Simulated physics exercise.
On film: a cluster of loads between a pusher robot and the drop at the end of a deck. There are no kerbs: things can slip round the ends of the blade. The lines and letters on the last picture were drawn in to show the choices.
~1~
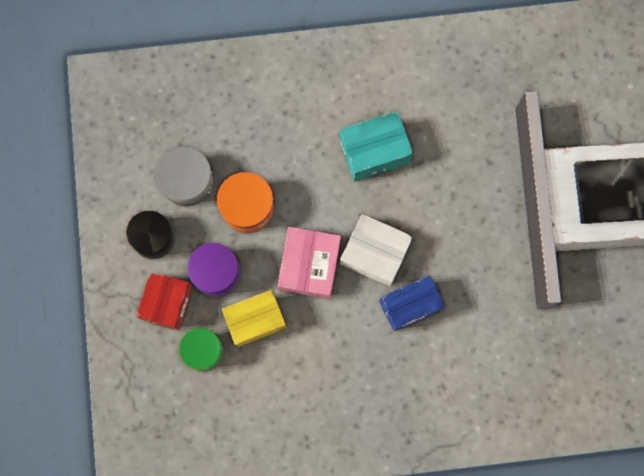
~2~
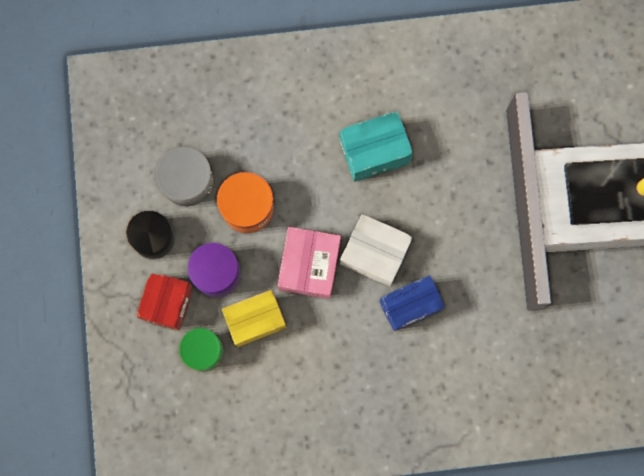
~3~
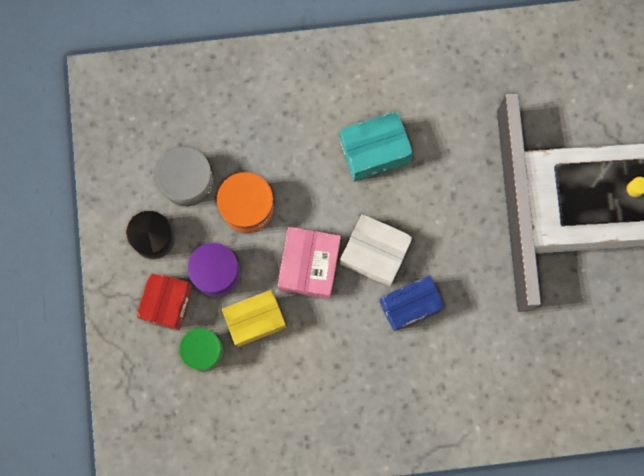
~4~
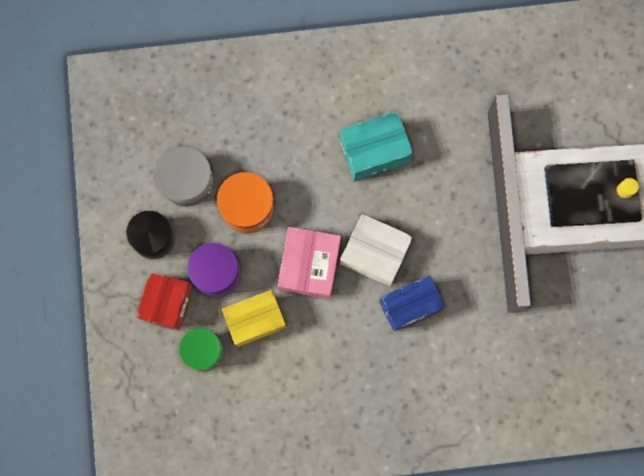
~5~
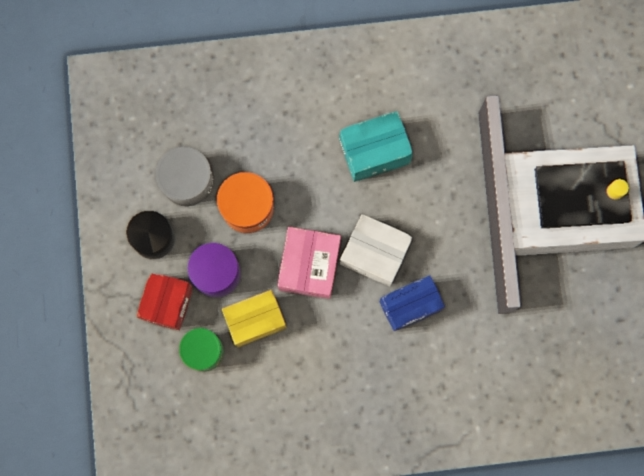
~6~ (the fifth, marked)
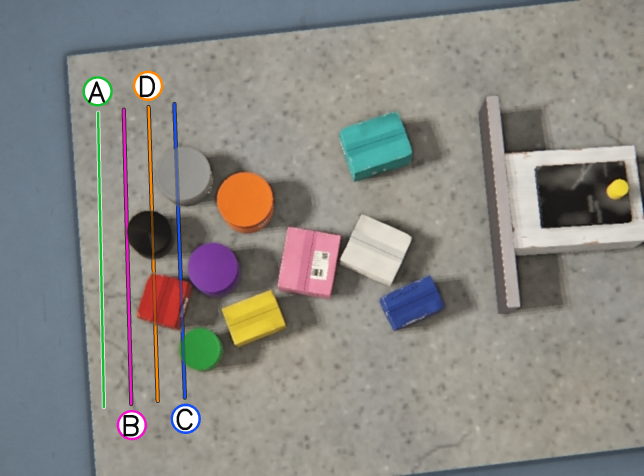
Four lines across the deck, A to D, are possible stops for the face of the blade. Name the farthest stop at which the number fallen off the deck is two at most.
C is the last line within the limit.
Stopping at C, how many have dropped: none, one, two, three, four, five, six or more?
By then, two.
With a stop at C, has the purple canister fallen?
Yes.
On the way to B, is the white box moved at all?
By then, yes.
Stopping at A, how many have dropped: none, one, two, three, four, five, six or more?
Six or more.
On the marked copy, A at (101, 256); B at (127, 253); C at (180, 247); D at (153, 250).
With C. Early on, robot (461, 208); turquoise box (342, 148); blue box (358, 306).
Further on, robot (343, 221); red parcel (128, 318); purple canister (133, 273).
At the end, robot (252, 231); purple canister over the edge; red parcel over the edge; two fallen.
As for the rest, A drops ten; B drops six; D drops six.
